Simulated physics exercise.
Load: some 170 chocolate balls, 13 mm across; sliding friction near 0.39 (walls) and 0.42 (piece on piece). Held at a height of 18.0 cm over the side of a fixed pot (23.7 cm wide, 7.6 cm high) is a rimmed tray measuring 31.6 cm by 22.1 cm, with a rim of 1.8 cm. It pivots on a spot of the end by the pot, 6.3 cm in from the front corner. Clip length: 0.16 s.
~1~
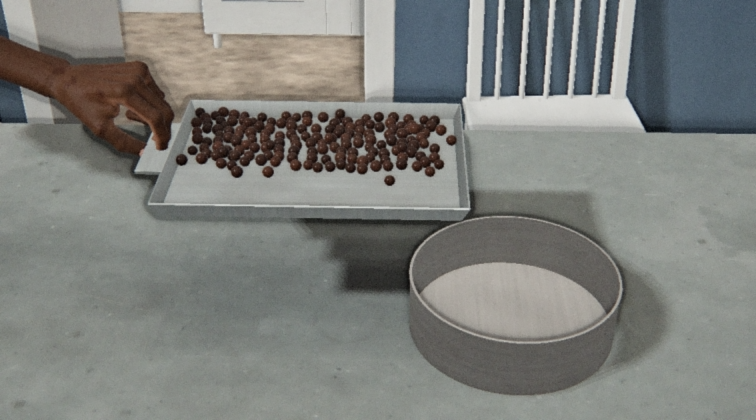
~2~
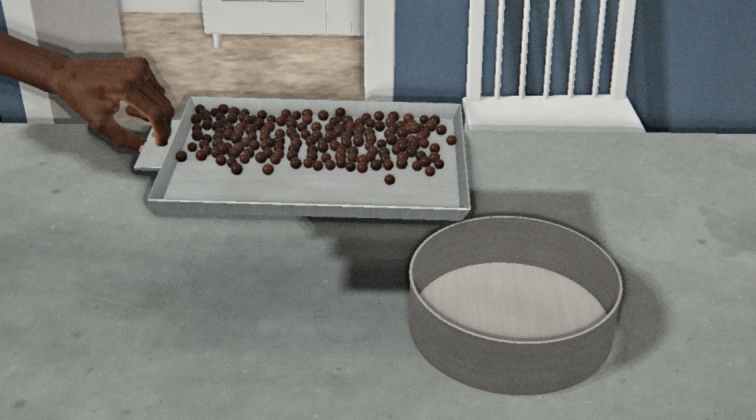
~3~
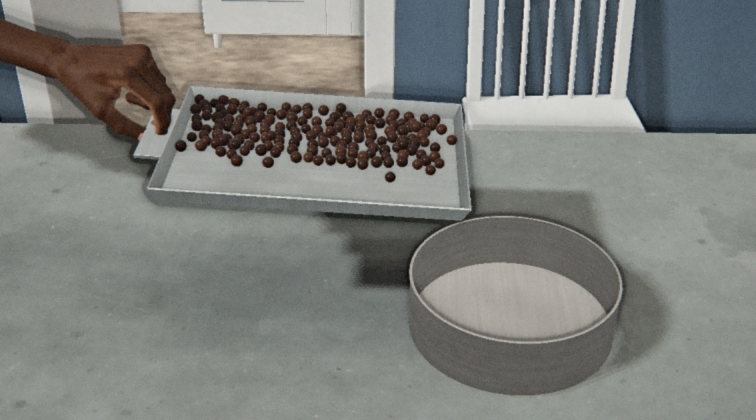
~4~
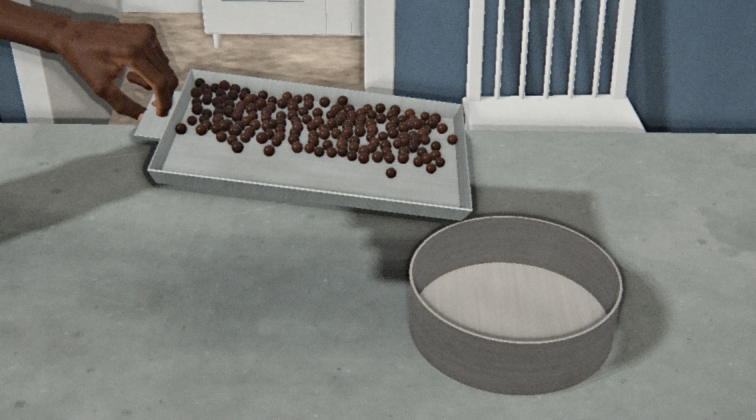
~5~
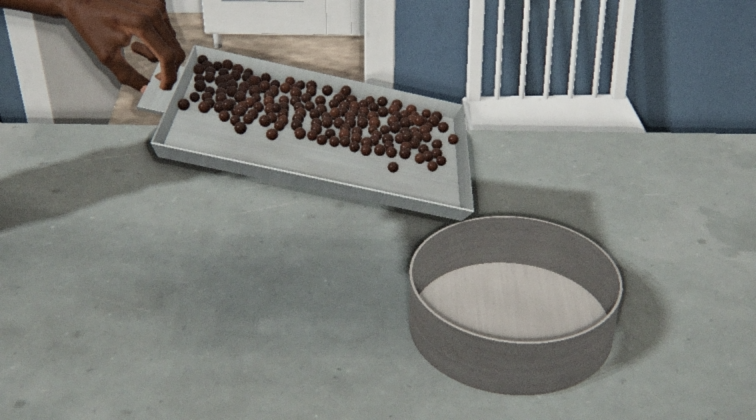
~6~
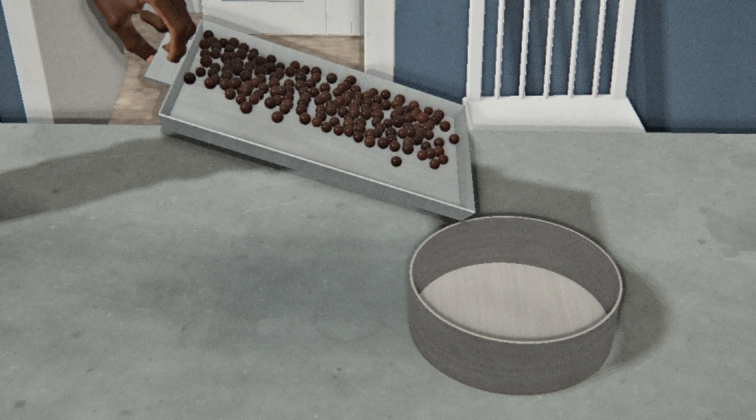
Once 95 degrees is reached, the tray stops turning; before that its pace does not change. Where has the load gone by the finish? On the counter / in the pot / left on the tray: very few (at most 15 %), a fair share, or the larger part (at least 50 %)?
Counter: A fair share; pot: The larger part; tray: Very few.
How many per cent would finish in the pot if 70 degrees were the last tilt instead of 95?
Roughly 50 %.
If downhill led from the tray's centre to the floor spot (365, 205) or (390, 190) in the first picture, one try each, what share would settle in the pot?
That would be close to 45 per cent, then close to 80 per cent.
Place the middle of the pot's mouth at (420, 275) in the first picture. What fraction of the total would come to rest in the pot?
Some 10 per cent.
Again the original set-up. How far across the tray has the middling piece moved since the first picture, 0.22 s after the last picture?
About 4 cm.
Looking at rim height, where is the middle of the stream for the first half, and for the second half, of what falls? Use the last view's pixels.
Around (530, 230), then around (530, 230).
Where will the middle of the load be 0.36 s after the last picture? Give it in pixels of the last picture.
Estimated load position: Around (476, 132).
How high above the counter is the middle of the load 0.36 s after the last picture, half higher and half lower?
Some 20 cm.
Then, 0.22 s after the last picture, tilt 59 degrees; the tray holds 100 %, the pot 0 %.
Then, 0.36 s after the last picture, tilt 84 degrees; the tray holds 85 %, the pot 0 %.
Then, 0.63 s after the last picture, tilt 95 degrees; the tray holds 0 %, the pot 60 %.
In the end, counter 40 %, pot 60 %, tray 0 %.
